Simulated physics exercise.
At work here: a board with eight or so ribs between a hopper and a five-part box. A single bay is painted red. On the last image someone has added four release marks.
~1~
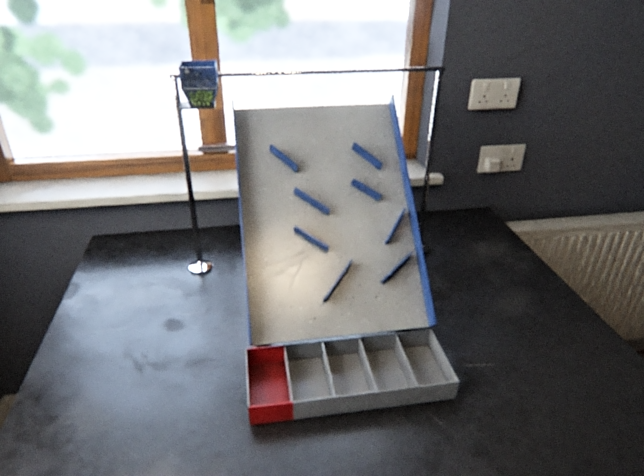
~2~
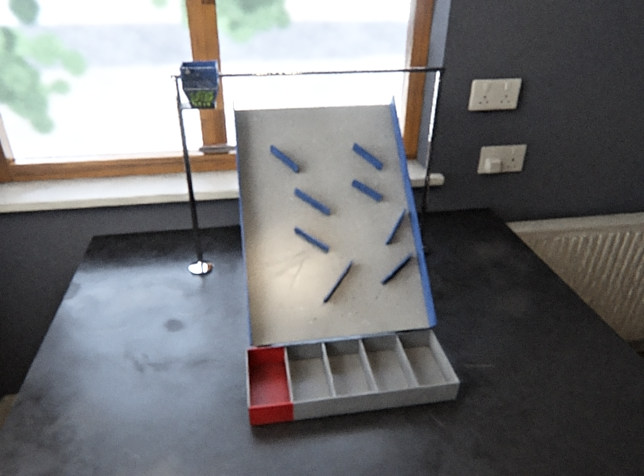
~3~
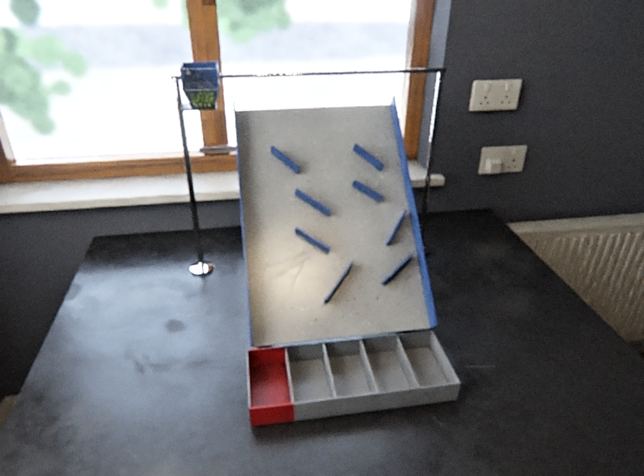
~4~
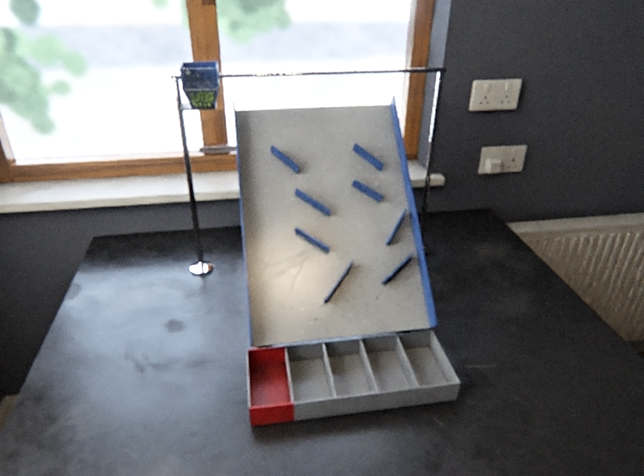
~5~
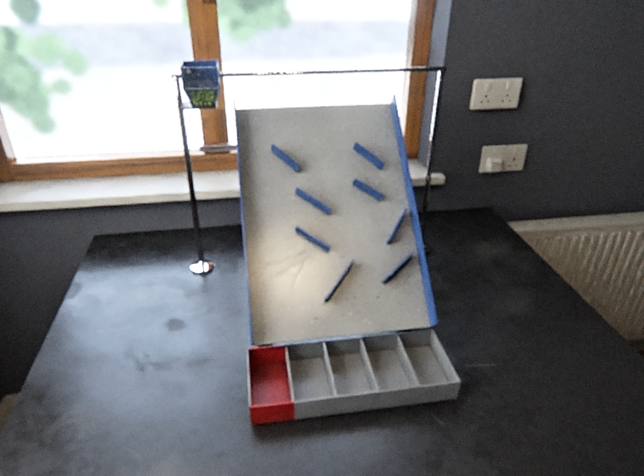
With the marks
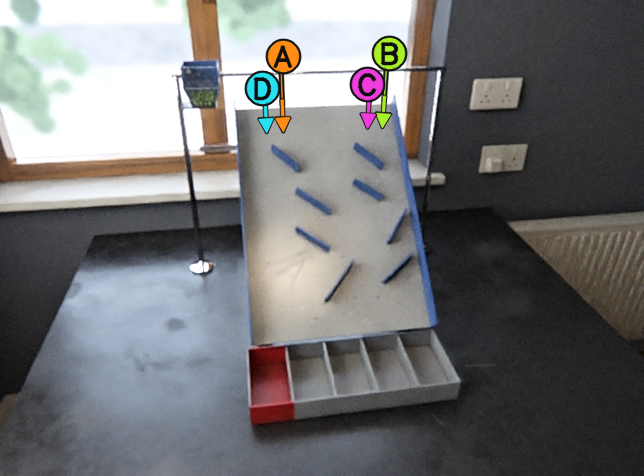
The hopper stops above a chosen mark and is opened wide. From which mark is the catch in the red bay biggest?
Take D.
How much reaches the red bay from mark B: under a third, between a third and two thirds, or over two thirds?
Mark B gives under a third.
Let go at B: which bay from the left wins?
The third.
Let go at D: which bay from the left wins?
It is the first one.
On the marked copy, mark A meets the board at (283, 126); mark B meets the board at (382, 122); mark C meets the board at (367, 123); mark D meets the board at (266, 127).
For mark A, a small part in the red bay, most in other bays, a small part outside the box.
For mark B, a stray few in the red bay, most in other bays, a small part outside the box.
For mark C, none in the red bay, nearly all in other bays, a small part outside the box.
For mark D, about half in the red bay, about a third in other bays, about a quarter outside the box.
